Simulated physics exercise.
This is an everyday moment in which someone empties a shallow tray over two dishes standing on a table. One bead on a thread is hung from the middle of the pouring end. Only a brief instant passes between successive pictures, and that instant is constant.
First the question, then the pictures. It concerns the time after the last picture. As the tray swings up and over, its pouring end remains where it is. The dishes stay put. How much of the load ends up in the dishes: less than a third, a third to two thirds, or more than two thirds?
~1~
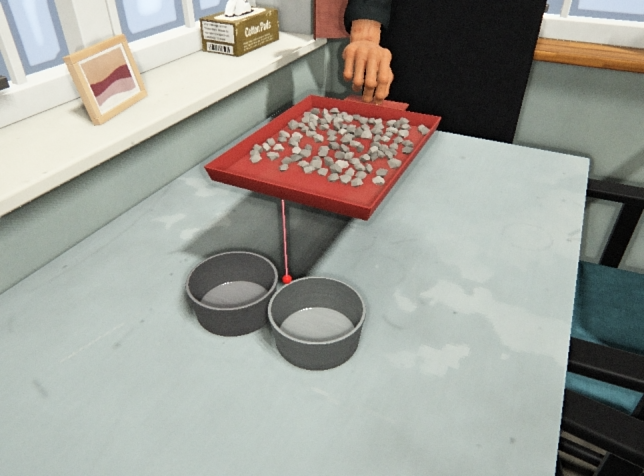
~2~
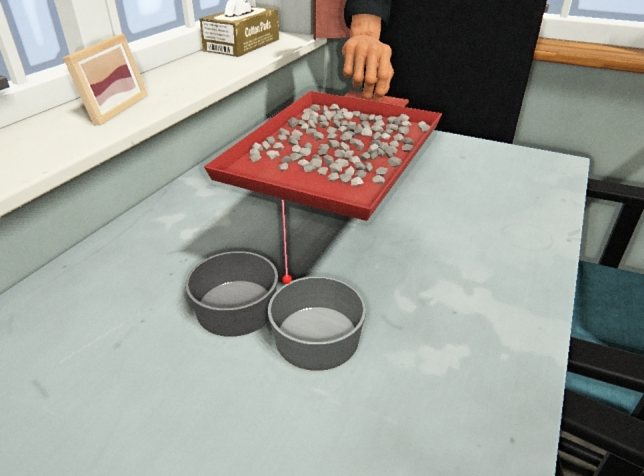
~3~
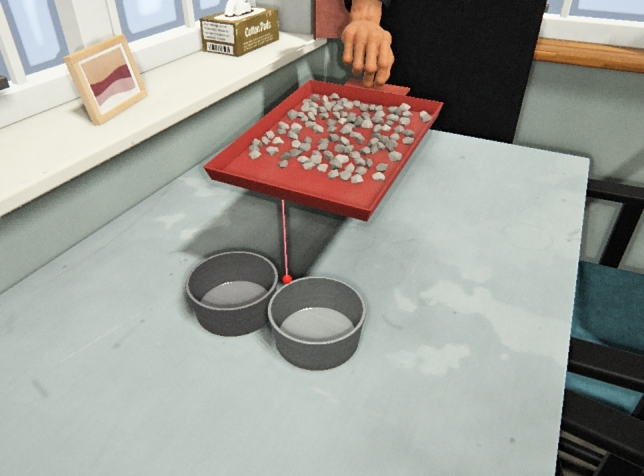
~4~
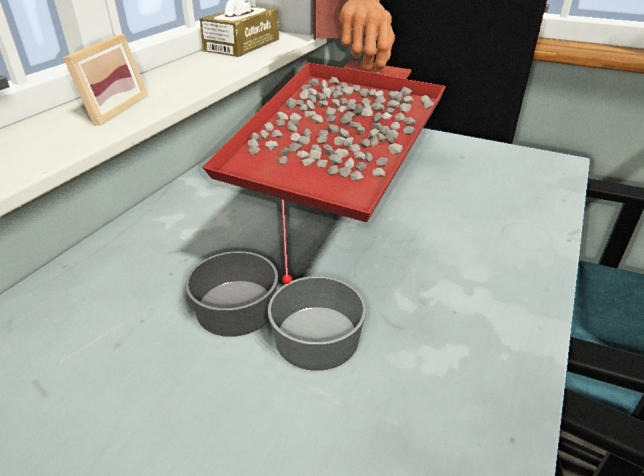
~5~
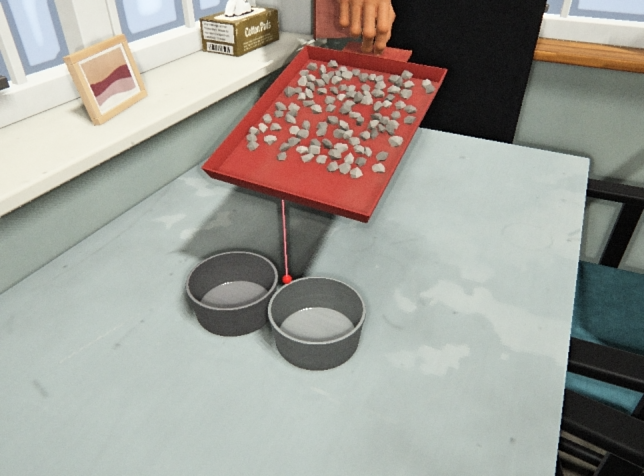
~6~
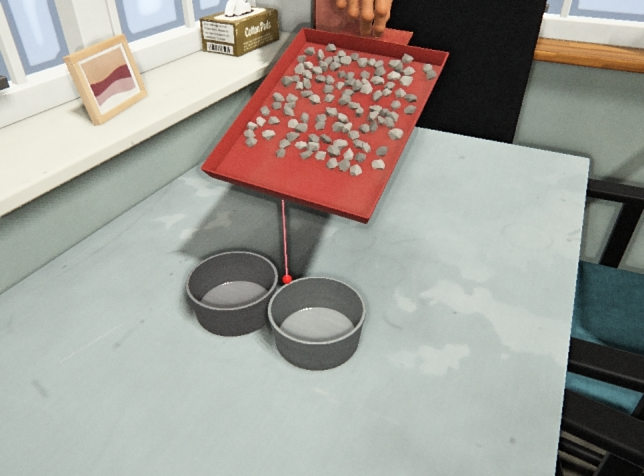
The dishes will most likely catch one to two thirds of the load.
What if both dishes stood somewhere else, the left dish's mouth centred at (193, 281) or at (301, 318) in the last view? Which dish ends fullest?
Try one: The right-side dish. Try two: The left-side dish.
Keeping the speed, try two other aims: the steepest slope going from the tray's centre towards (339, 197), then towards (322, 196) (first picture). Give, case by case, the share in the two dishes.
About 50 %, then 60 %.
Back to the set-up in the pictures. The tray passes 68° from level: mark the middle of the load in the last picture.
Roughly at (300, 198).
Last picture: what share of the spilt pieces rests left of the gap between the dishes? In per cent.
I'd put it at close to 60 per cent.
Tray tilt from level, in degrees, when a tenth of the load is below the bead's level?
Reading: Some 75°.
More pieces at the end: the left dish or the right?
That turns out to be the right.
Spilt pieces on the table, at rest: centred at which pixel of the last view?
My estimate puts the centre near (281, 432).
Just after the last frame, tray tipped steeply; the larger part on the tray; about a tenth in the air.
A moment on, tray tipped past a quarter turn; about a tenth on the tray; about a tenth in the right dish; about a tenth in the left dish; roughly half outside both; roughly a quarter in the air.
Further on, tray tipped past a quarter turn; roughly a third in the right dish; about a tenth in the left dish; roughly half outside both.
When it is over, tray tipped past a quarter turn; roughly a third in the right dish; about a tenth in the left dish; roughly half outside both.
